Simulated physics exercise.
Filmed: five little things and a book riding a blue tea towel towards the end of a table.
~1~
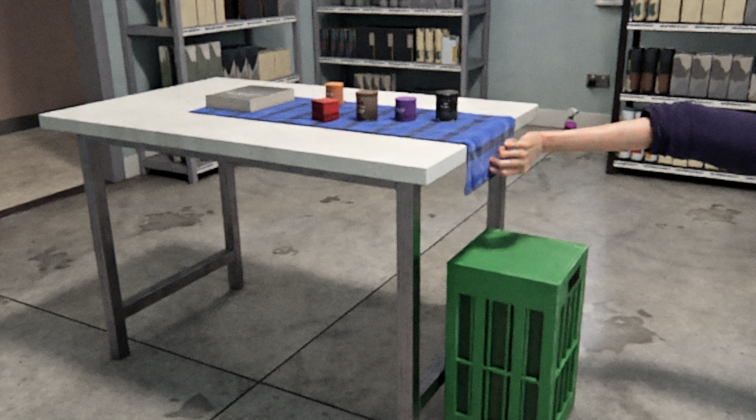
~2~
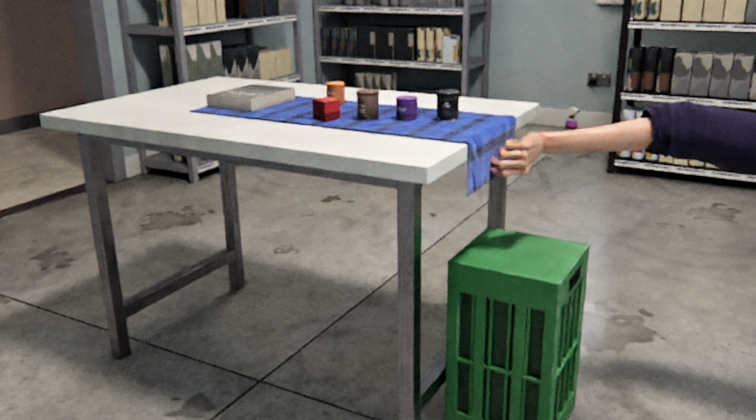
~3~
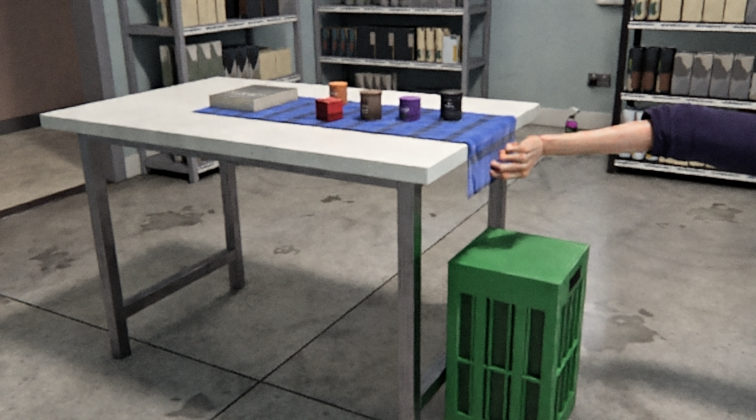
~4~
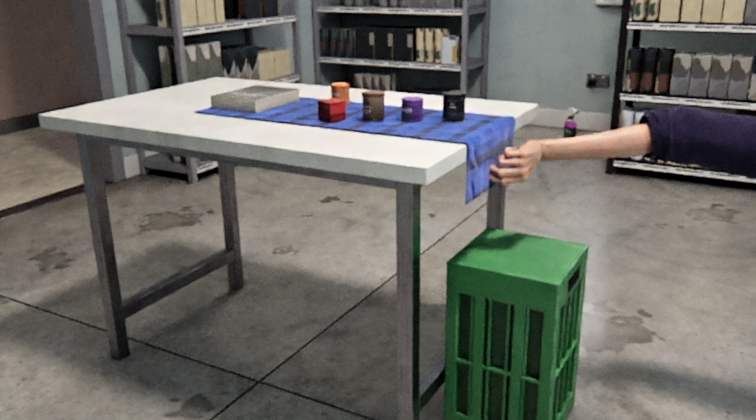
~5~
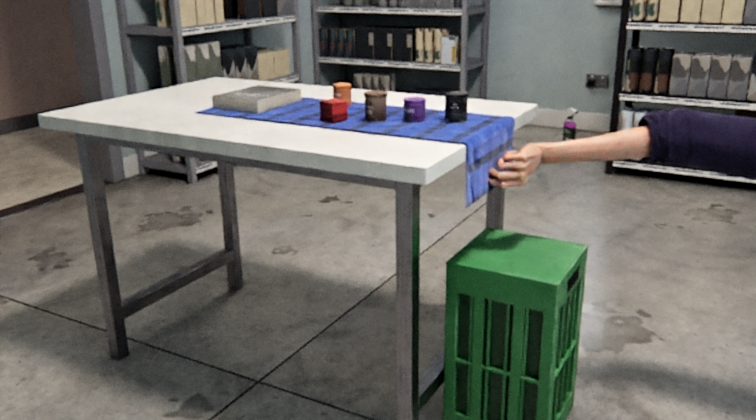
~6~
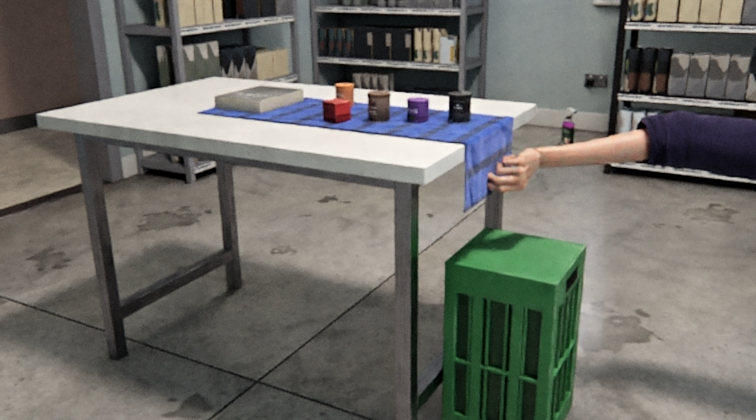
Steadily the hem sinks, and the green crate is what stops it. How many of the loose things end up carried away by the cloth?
The cloth carries away one.
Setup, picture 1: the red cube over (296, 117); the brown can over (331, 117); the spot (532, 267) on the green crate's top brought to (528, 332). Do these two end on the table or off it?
The red cube ends up still on top and the brown can ends up still on top.
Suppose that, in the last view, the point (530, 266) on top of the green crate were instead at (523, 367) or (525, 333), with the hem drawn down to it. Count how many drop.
First case 4, second case 3.
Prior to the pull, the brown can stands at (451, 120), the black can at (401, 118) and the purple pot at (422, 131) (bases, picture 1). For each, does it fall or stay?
Here's what happens: The brown can leaves its perch, the black can remains aboard, the purple pot leaves its perch.
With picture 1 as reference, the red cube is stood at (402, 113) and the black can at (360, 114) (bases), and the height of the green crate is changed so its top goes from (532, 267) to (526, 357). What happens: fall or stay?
Result: Red cube gone, black can gone.
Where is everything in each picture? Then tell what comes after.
Hem (465, 196); black can (447, 92); purple pot (406, 98); brown can (367, 92); red cube (325, 100); orange pot (334, 84); top of the crate (532, 267), in the first picture.
Hem (467, 196); black can (448, 91), in the second picture.
Hem (468, 200); purple pot (410, 98), in the third picture.
Hem (465, 205); brown can (374, 92); top of the crate (532, 267), in the fourth picture.
Hem (466, 208); red cube (334, 100), in the fifth picture.
Hem (463, 213); black can (460, 93); purple pot (418, 99); brown can (379, 93); red cube (337, 101); orange pot (345, 84), in the sixth picture.
Early on, hem near (489, 225); all still up.
Midway, hem on the crate; black can gone.
Finally, hem on the crate; black can gone. The table loses one.
